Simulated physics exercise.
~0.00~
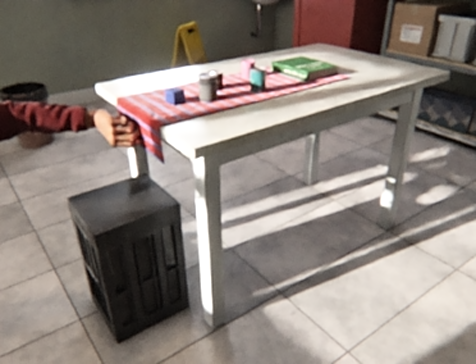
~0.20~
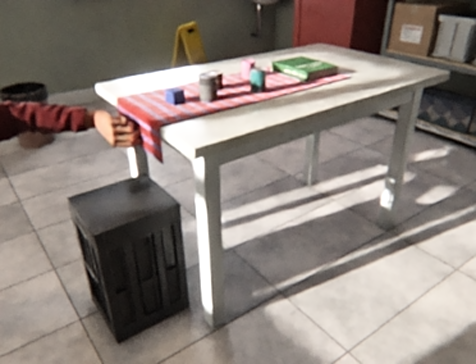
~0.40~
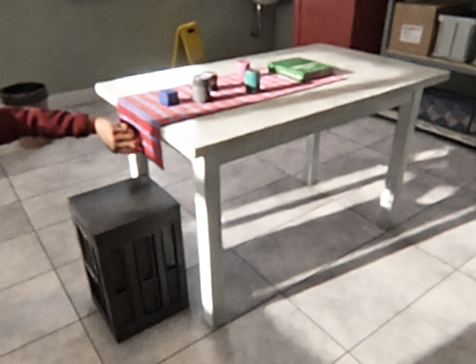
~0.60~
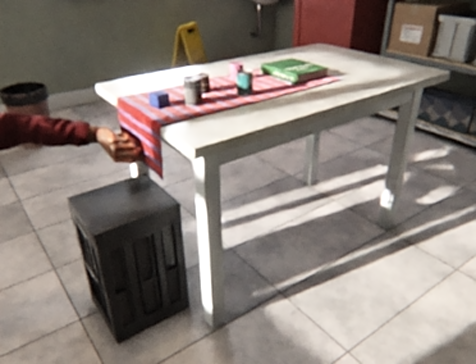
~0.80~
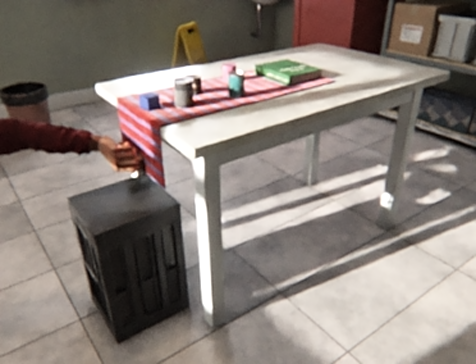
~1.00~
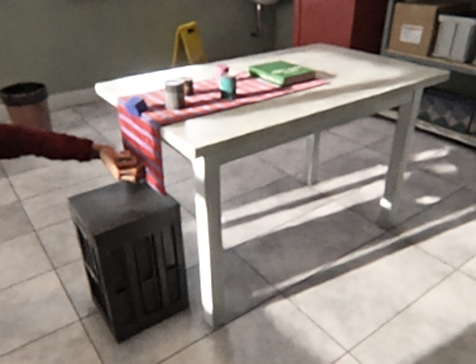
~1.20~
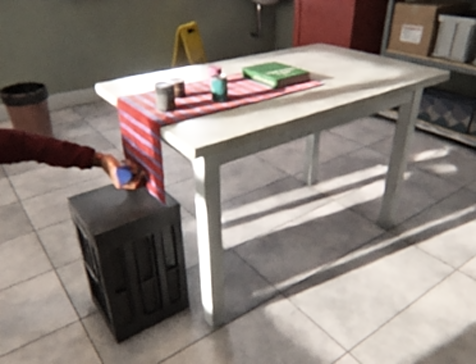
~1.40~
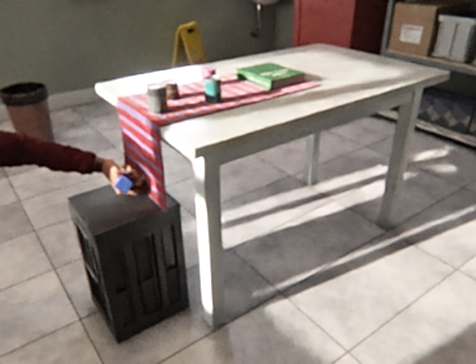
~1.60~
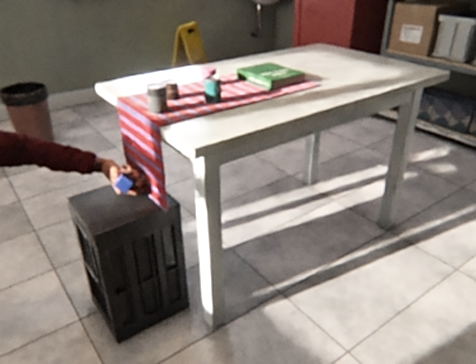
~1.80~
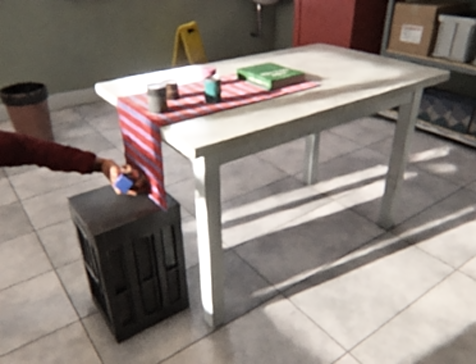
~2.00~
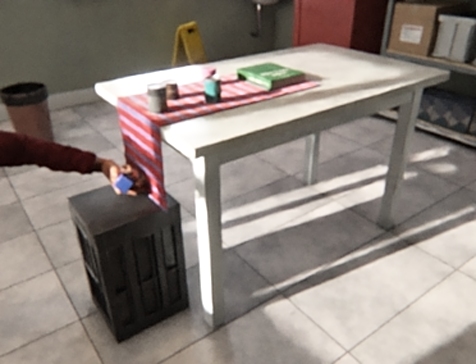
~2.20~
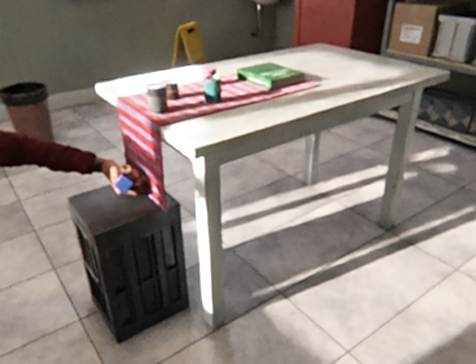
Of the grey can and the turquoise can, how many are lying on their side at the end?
None of them are. Both the grey can and the turquoise can are still standing upright on the scarf.
